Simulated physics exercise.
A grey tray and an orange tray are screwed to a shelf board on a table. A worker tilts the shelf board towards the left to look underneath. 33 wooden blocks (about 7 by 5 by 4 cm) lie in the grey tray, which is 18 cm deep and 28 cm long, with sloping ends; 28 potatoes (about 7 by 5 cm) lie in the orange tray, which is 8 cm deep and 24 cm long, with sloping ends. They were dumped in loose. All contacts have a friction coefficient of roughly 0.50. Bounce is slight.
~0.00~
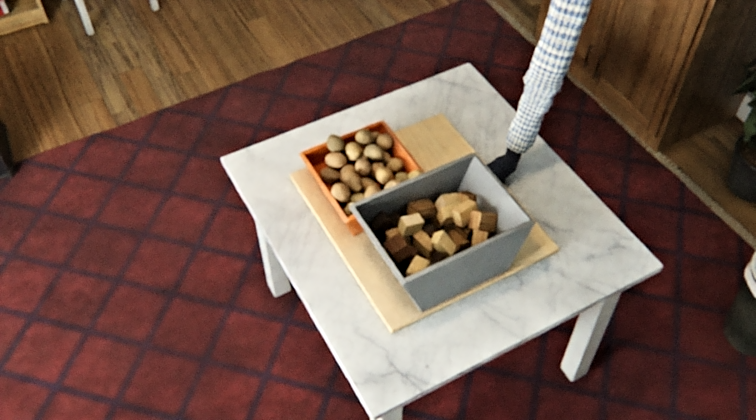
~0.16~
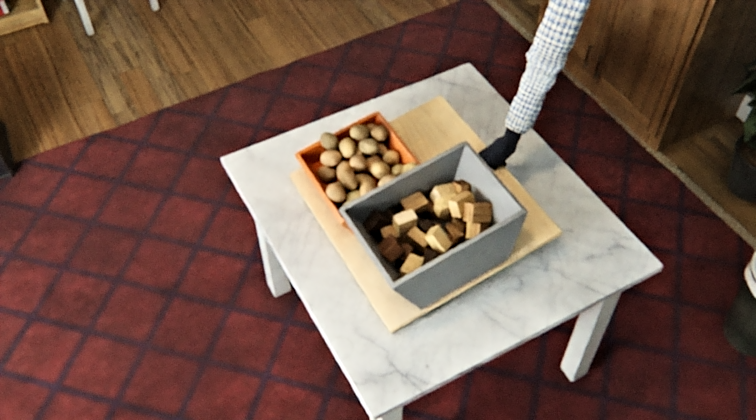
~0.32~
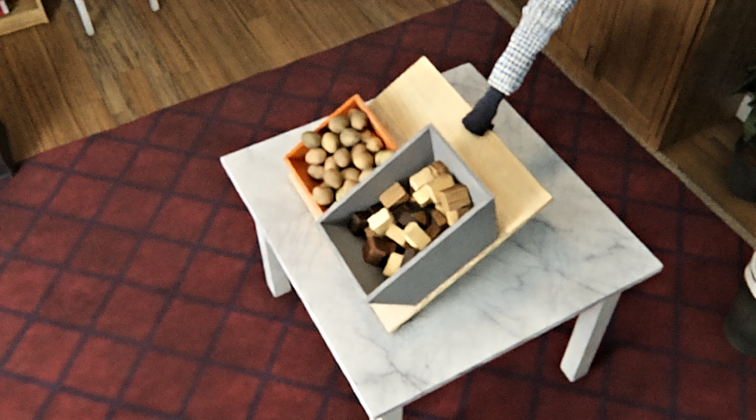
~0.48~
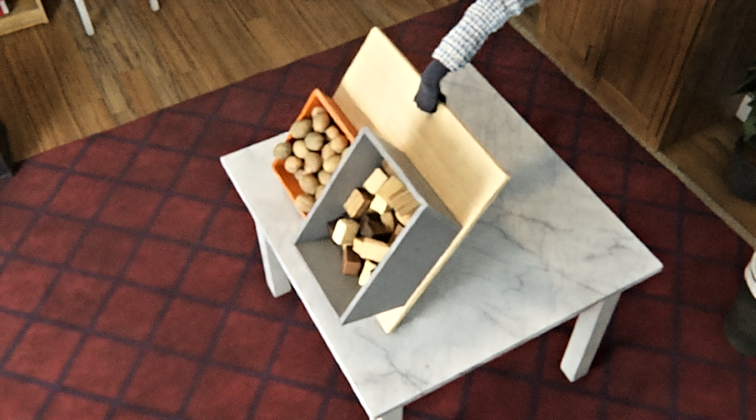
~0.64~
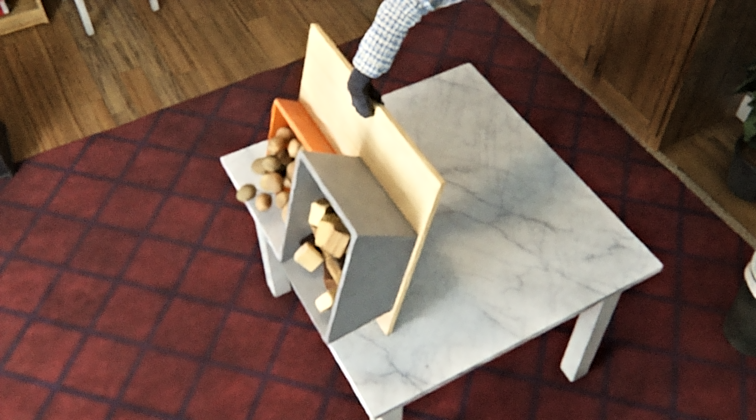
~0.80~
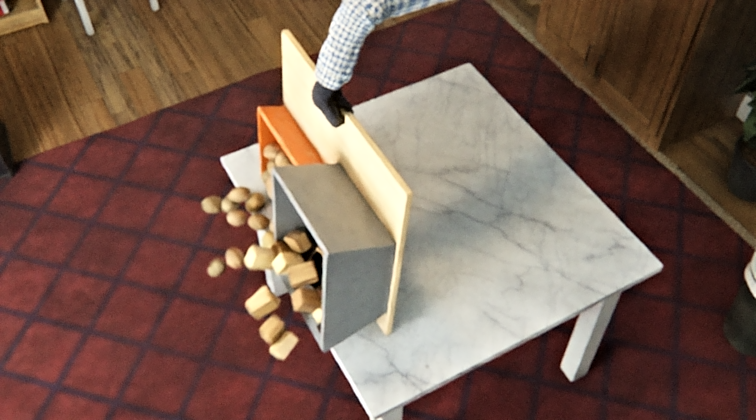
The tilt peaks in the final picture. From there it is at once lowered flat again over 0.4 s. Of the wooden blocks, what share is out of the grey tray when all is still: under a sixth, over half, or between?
Over half of the wooden blocks leave the grey tray.
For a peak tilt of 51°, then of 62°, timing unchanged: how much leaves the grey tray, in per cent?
First 0, then 10 per cent.
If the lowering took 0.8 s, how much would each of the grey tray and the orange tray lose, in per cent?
In that case grey tray 50, orange tray 80 per cent.
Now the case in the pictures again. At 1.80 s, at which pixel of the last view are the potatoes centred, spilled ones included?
Near (237, 355).
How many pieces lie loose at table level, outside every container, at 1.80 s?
Roughly 12.
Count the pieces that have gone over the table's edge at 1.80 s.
Roughly 35.
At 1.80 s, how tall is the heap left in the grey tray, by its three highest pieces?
Some 8 cm.
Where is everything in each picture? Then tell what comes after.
In the first picture (places track the rim corner closest to us here, unless another is named), grey tray (406, 280); orange tray (by its farthest rim corner) (382, 122); tipped 0°; all still inside.
The second picture shows grey tray (395, 284); orange tray (376, 113); tipped 9°.
The third picture shows grey tray (368, 299); tipped 30°.
The fourth picture shows grey tray (341, 321); tipped 55°.
The fifth picture shows grey tray (325, 342); tipped 76°; 8 out, the lowest potato at (247, 192).
The sixth picture shows grey tray (322, 349); tipped 85°; 17 out, the lowest potato at (217, 268).
After 0.96 s, tilt 55°; the grey tray is down by 12 of 33 and the orange tray is down by 19 of 28.
After 1.16 s, tilt 2°; the grey tray is down by 20 of 33 and the orange tray is down by 25 of 28.
After 1.44 s, tilt 0°; the grey tray is down by 20 of 33 and the orange tray is down by 25 of 28.
Outcome (at 1.80 s), the grey tray is down by 20 of 33 and the orange tray is down by 25 of 28. Asked share, 20 of 33, 61 per cent.
